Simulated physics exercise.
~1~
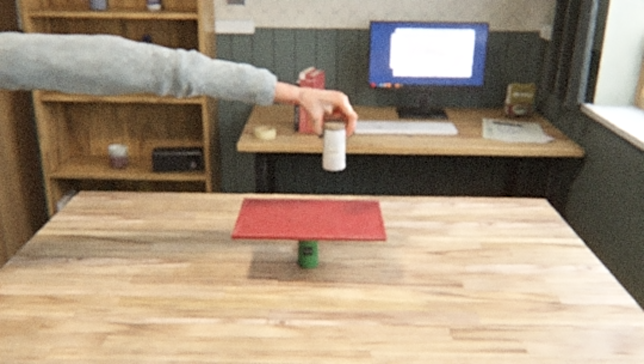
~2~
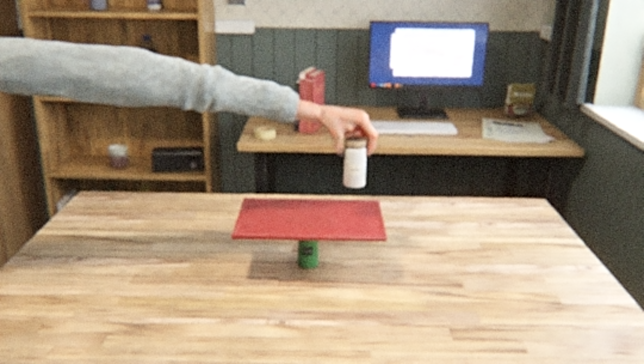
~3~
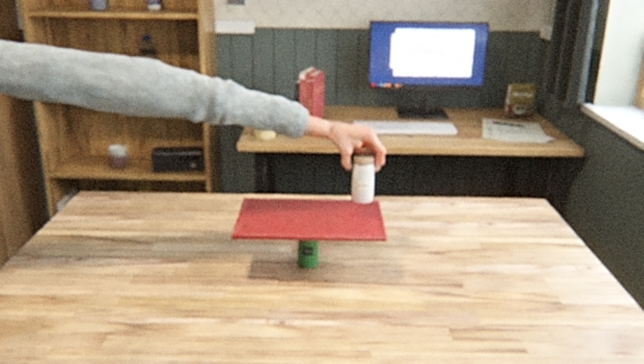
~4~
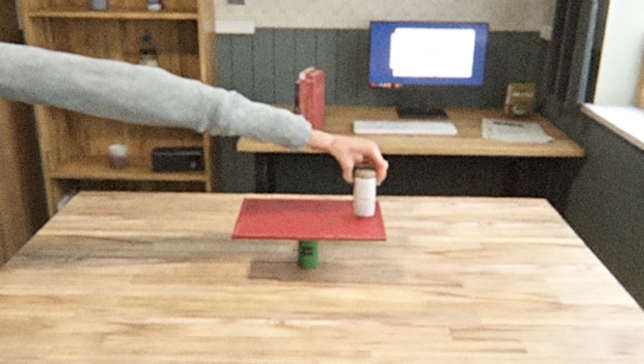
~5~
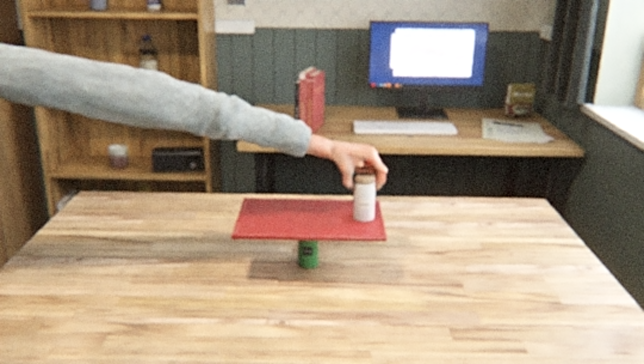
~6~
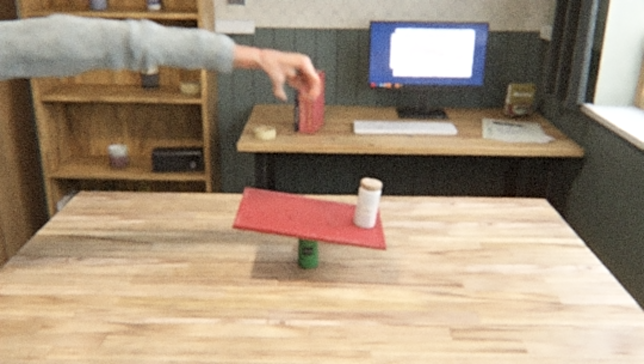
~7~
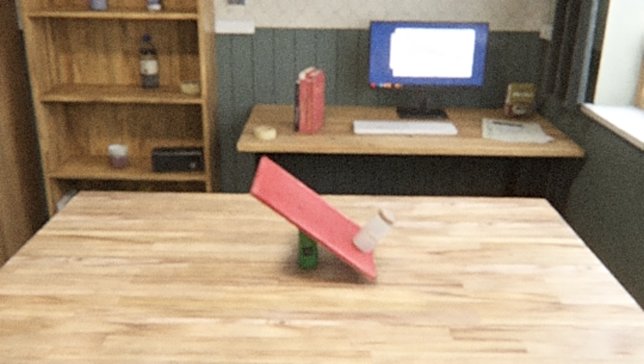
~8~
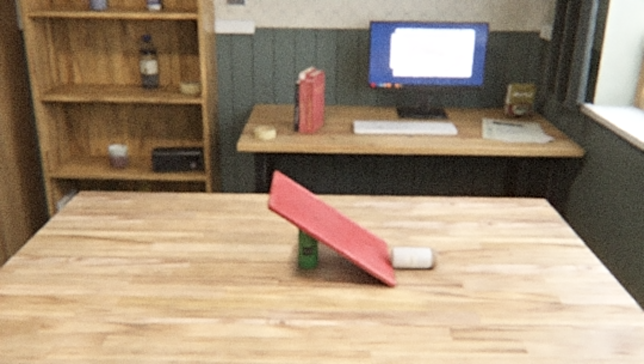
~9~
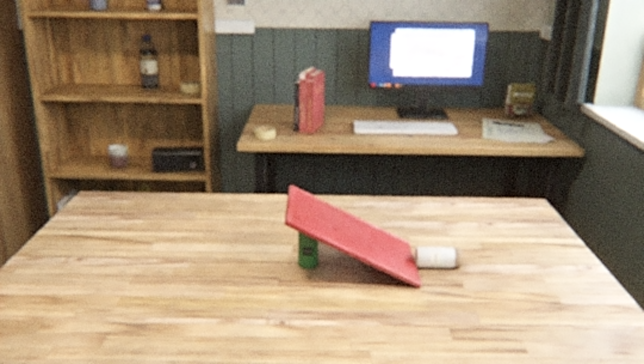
White shaker being set by hand on the right side of a red board atop a green shaker, tipping it and toppling.
